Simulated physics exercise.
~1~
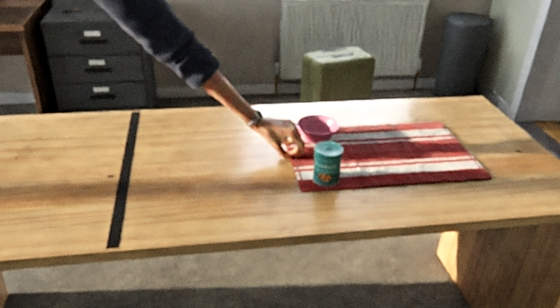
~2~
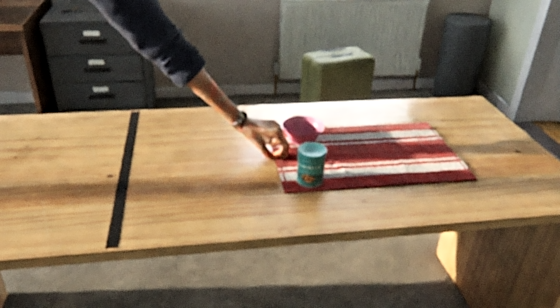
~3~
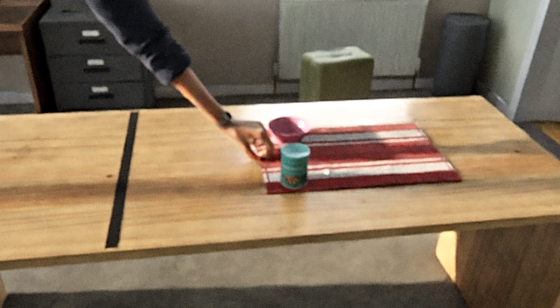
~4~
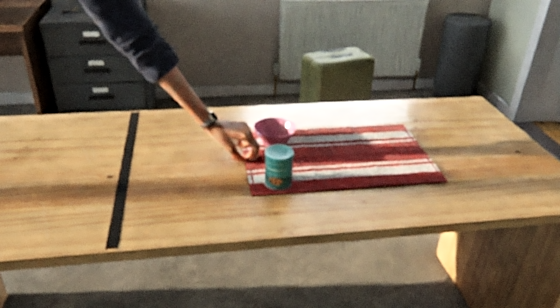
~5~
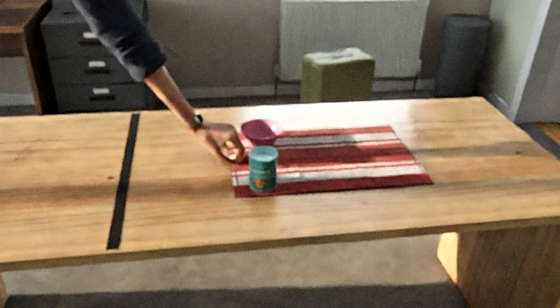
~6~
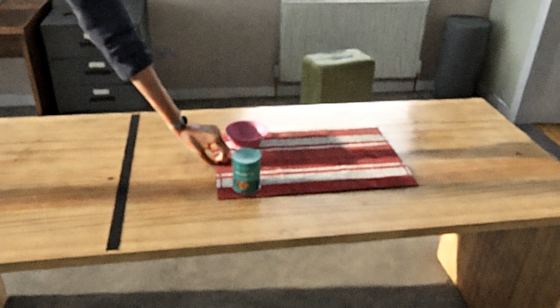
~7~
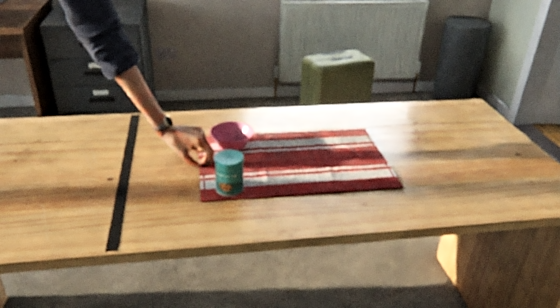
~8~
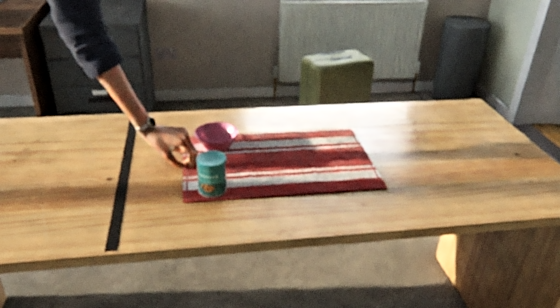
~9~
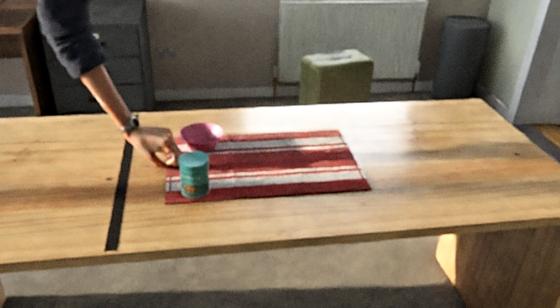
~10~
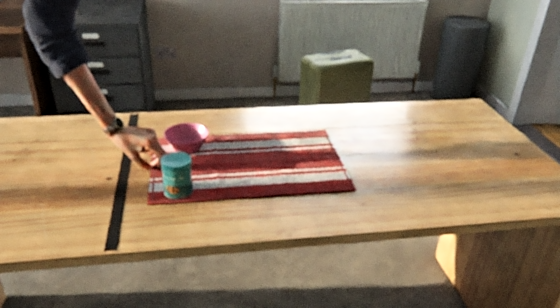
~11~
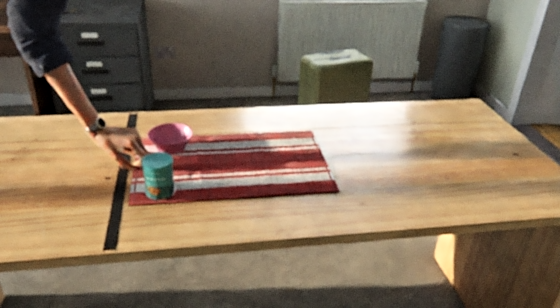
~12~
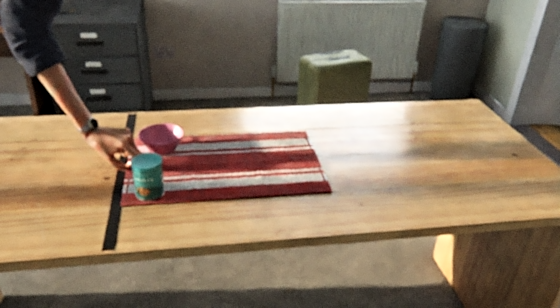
At first, a pink bowl and a turquoise tin stand on a red and white striped mat near the middle of a long wooden table, with a hand gripping the mat's left edge. The hand then draws the mat steadily to the left. Both objects ride along with it, the tin staying upright and the bowl keeping its place behind. The pull carries them across much of the table toward a strip of dark tape. Finally, the mat's edge reaches the tape, with the bowl and tin still on the cloth and the hand still beside them.
